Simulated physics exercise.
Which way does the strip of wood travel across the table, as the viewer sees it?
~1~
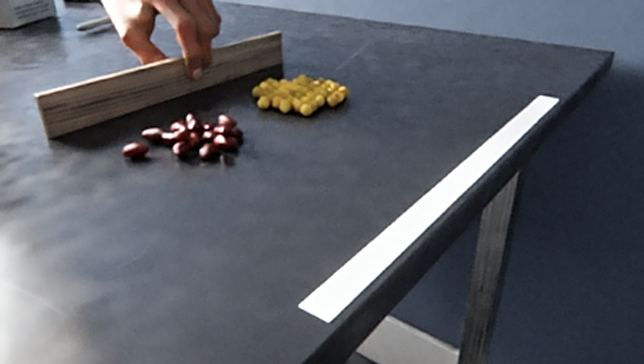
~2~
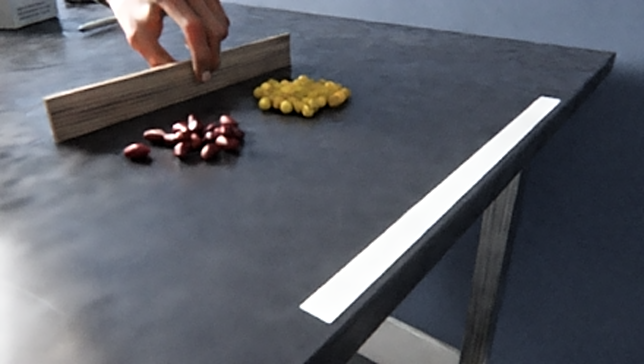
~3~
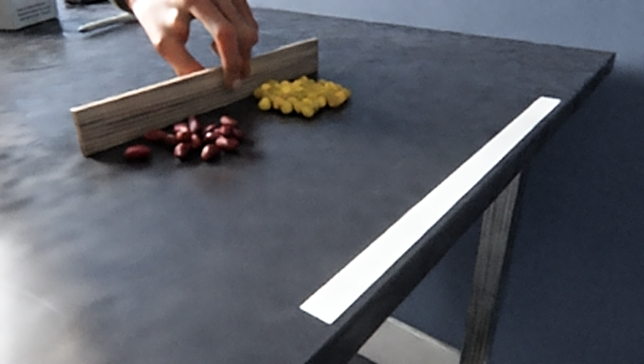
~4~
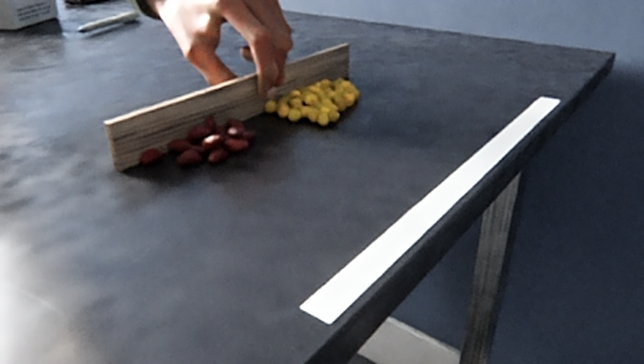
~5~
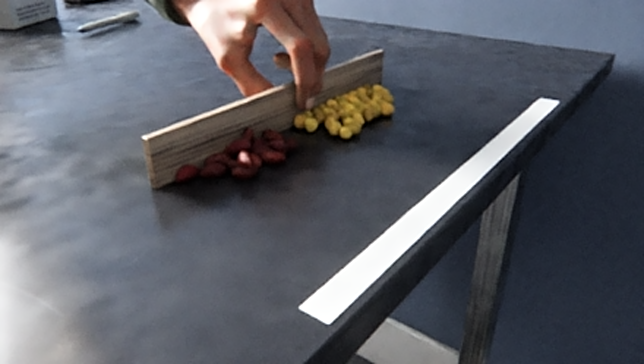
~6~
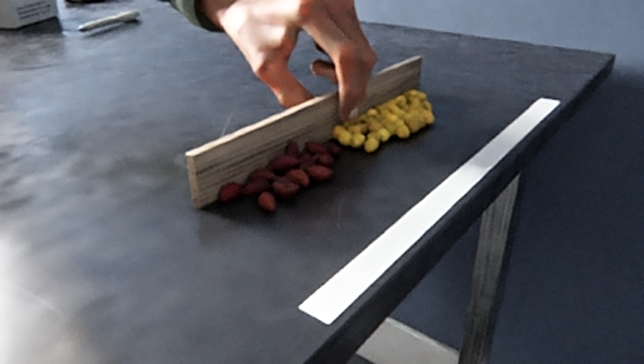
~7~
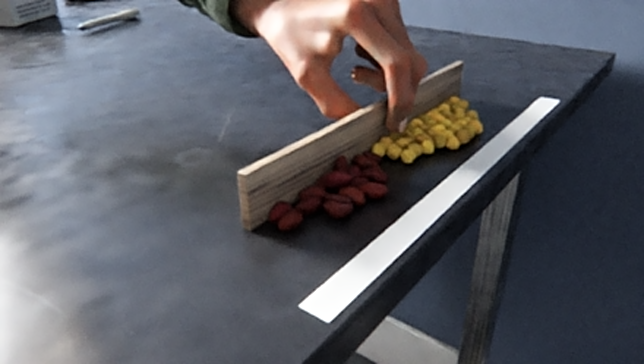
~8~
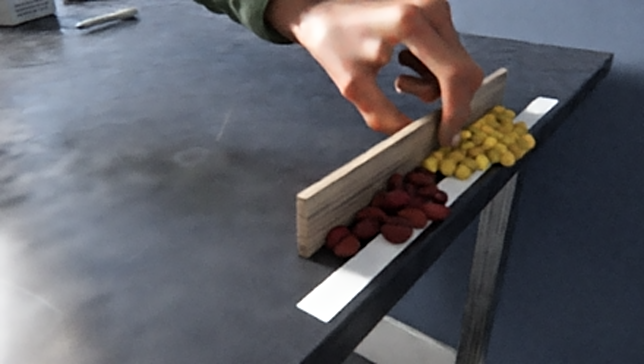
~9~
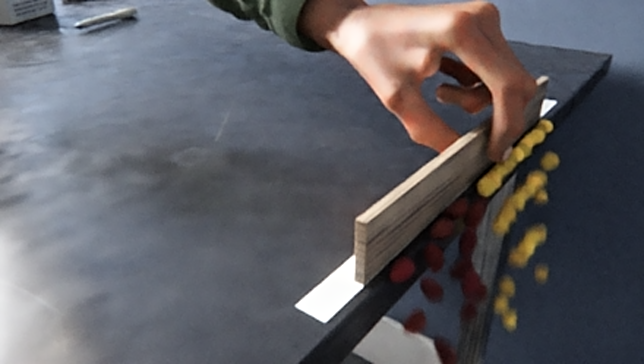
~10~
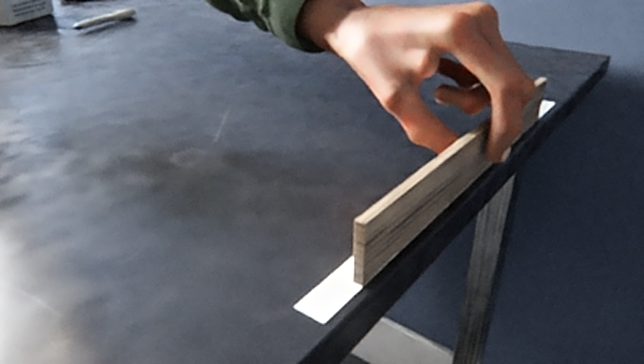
The strip of wood moves to the right, towards the table edge with the white tape.
